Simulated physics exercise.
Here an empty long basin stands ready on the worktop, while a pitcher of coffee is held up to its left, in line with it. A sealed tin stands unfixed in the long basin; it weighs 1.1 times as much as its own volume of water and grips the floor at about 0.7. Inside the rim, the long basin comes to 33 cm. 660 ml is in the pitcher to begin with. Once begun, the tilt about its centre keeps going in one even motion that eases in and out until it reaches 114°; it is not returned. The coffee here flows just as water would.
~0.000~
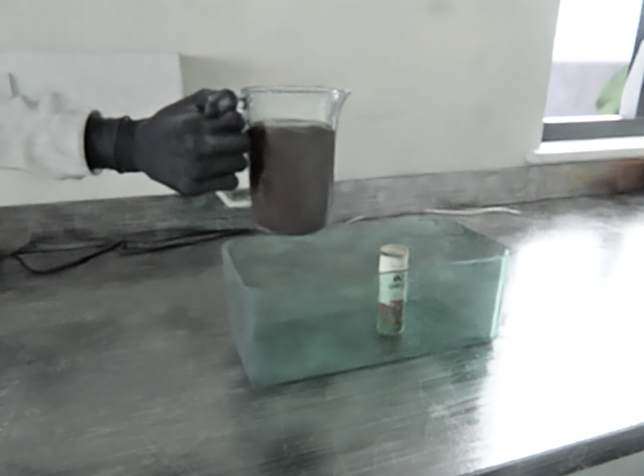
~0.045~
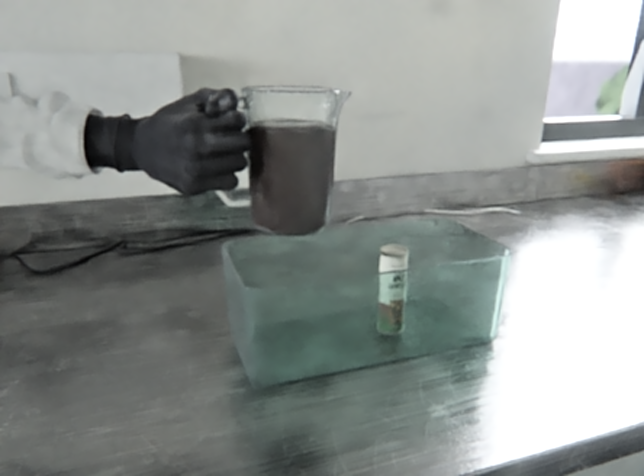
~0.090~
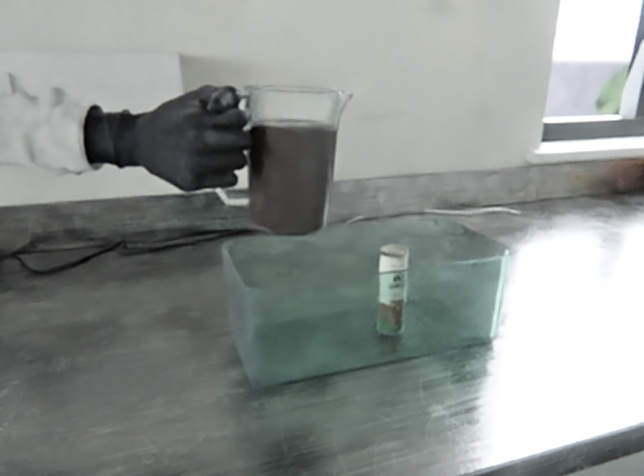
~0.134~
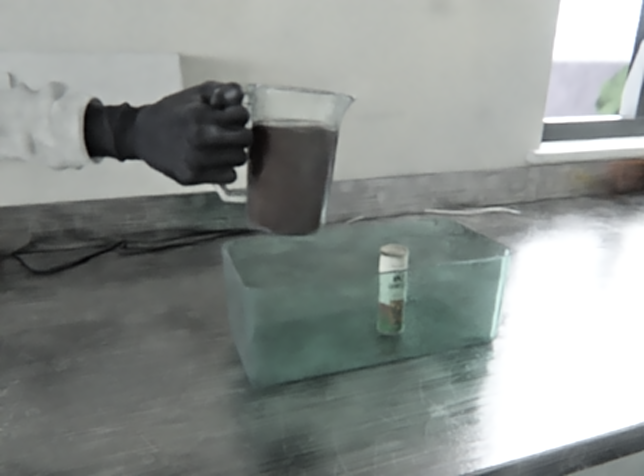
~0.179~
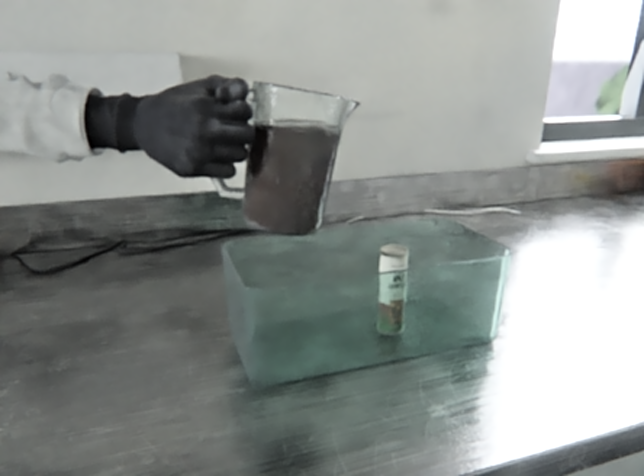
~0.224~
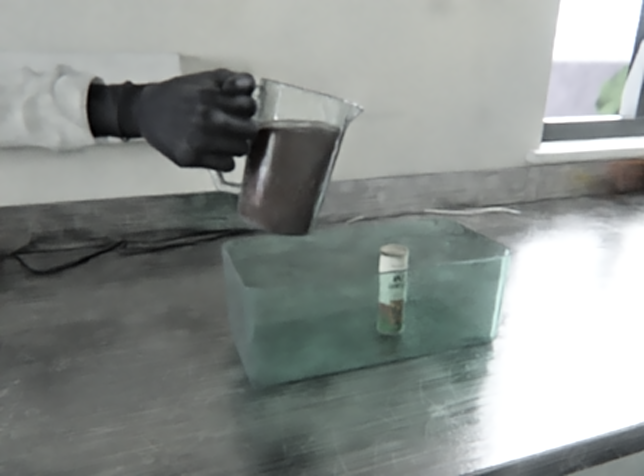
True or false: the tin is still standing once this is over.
False.
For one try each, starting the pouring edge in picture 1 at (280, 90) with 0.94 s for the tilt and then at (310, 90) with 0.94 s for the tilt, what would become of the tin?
First it stays on its base; then it stays on its base.
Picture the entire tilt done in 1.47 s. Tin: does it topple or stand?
Then the tin tumbles.
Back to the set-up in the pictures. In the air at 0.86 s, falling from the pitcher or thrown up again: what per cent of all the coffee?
Airborne share: Near 14 %.
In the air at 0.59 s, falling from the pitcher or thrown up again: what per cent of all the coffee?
I'd say close to 12 per cent.
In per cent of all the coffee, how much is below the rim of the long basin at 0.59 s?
Some 2 per cent.
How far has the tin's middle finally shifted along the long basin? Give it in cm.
In the end the tin's centre has shifted about 6.5 centimetres.
Then, 0.59 s in, the tilt is 79° and 85 per cent is still to pour; the tin stands where it began.
Then, 0.86 s in, the tilt is 112° and 26 per cent is still to pour; the tin stands where it began.
Then, 1.14 s in, the tilt is 114° and 1 per cent is still to pour; the tin lies on its side.
Then, 1.44 s in, the tilt is 114° and 0 per cent is still to pour; the tin lies on its side.
Finally, the tin lies on its side.
